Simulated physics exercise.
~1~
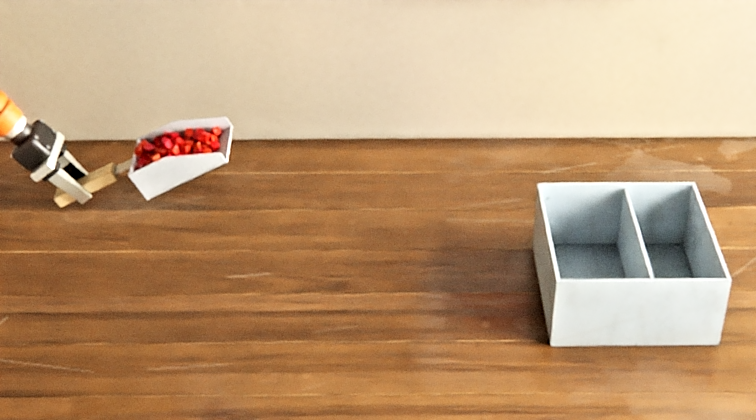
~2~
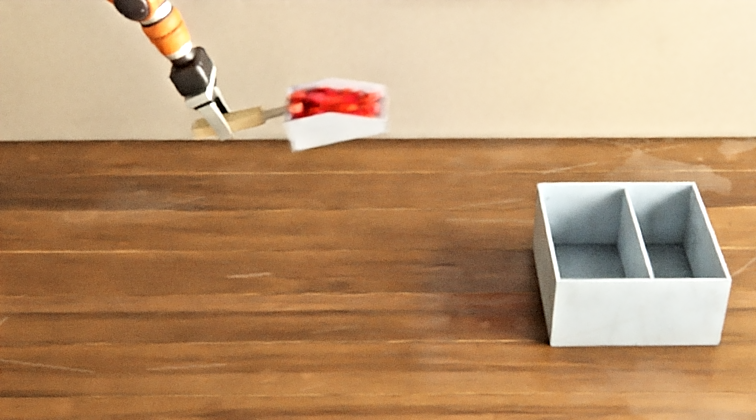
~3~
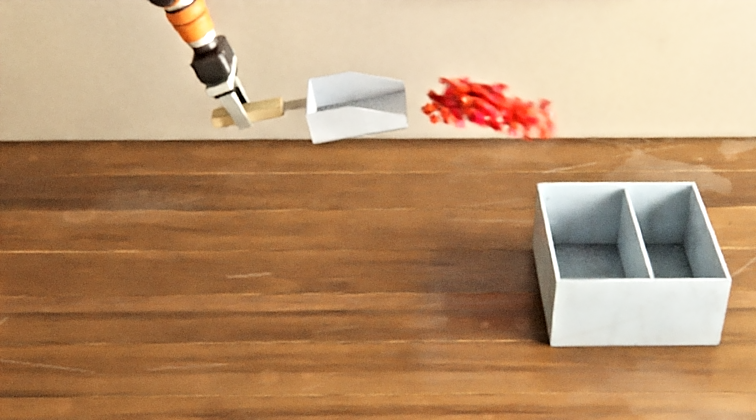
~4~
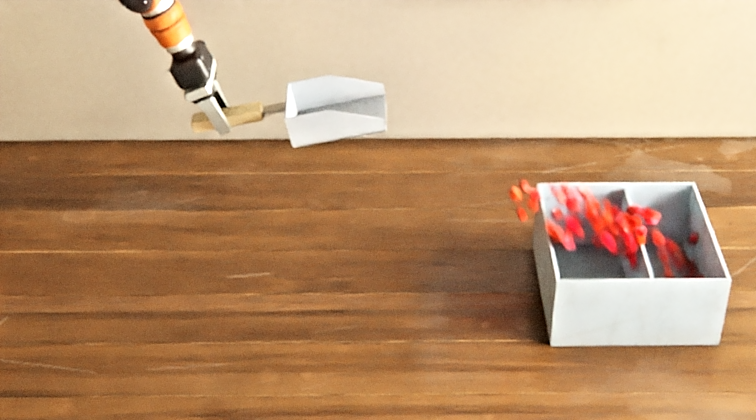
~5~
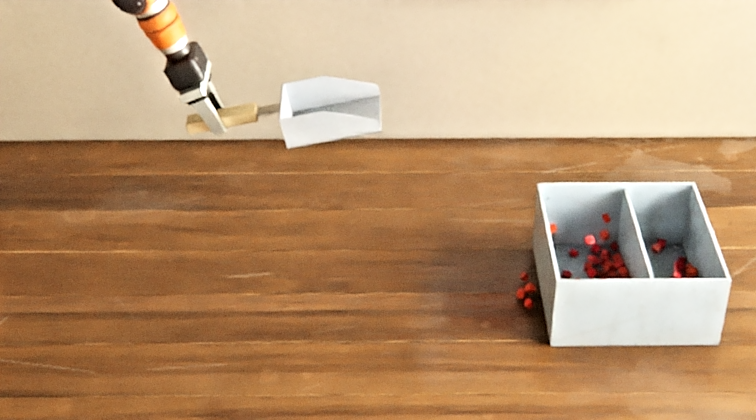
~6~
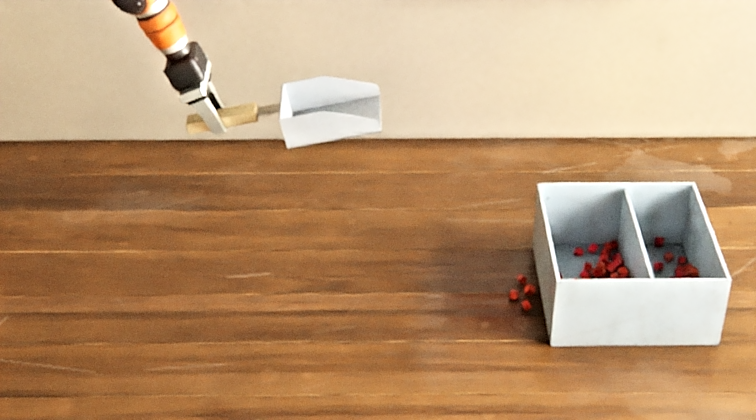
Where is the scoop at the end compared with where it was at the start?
The scoop ends up farther to the right and higher than at the start, held up against the pale wall. It is still well to the left of the divided box.
